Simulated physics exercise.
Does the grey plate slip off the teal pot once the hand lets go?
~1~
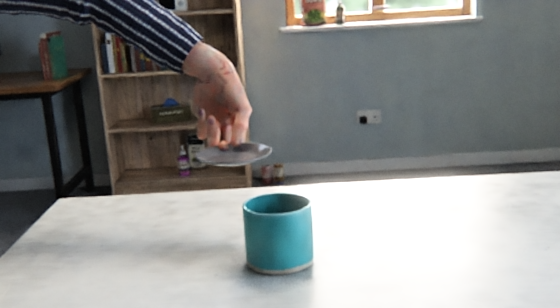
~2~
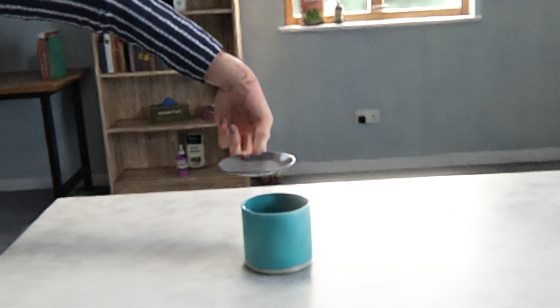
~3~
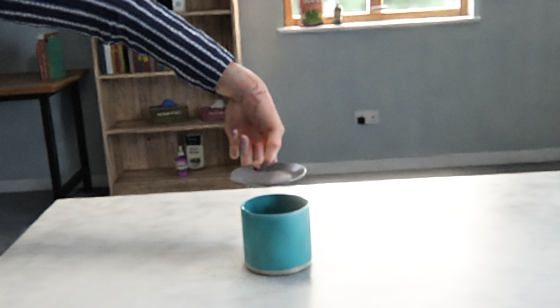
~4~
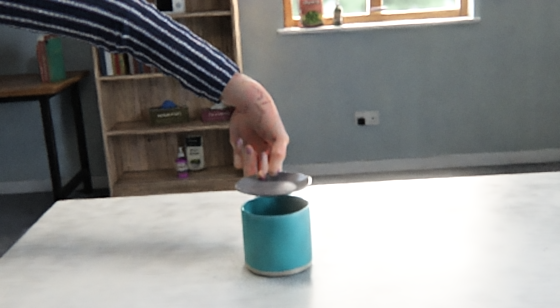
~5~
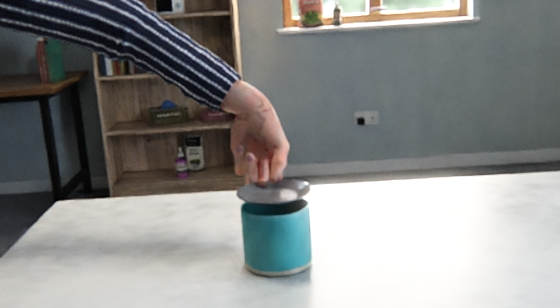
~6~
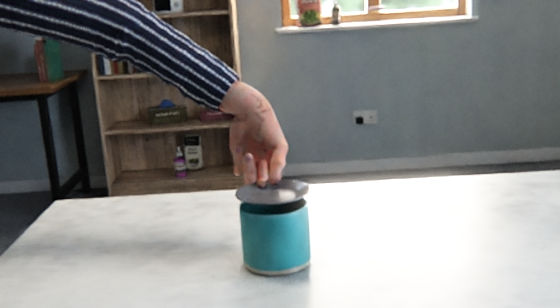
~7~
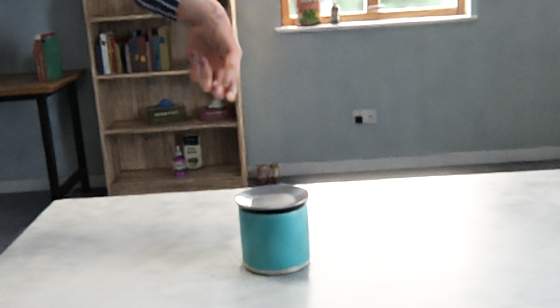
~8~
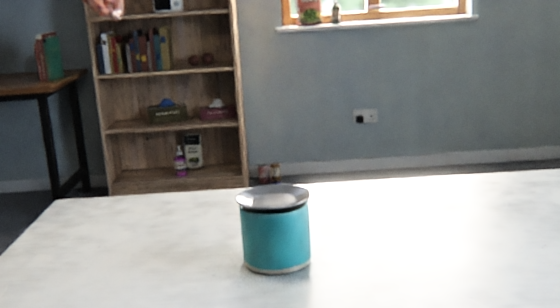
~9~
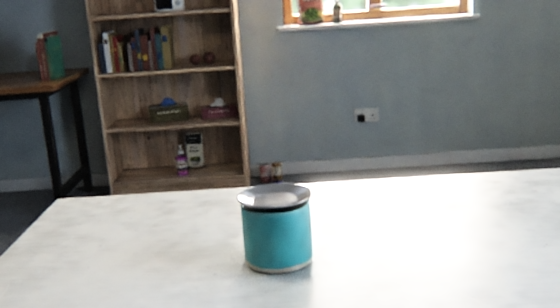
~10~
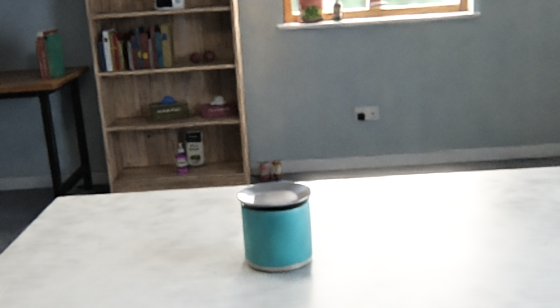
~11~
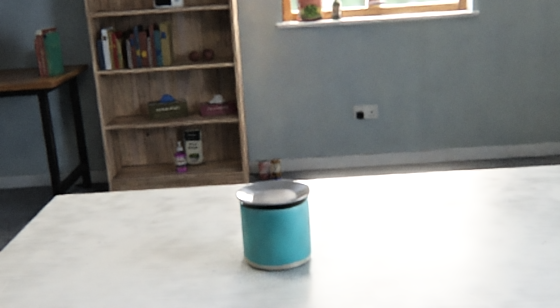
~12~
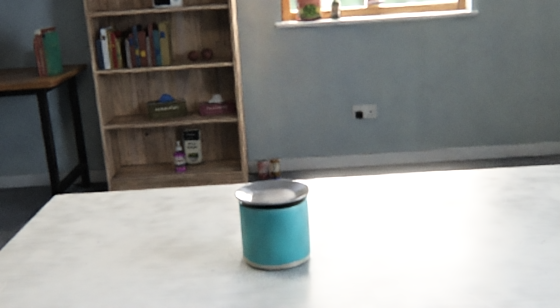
No, the grey plate stays on the rim and covers the opening of the pot.
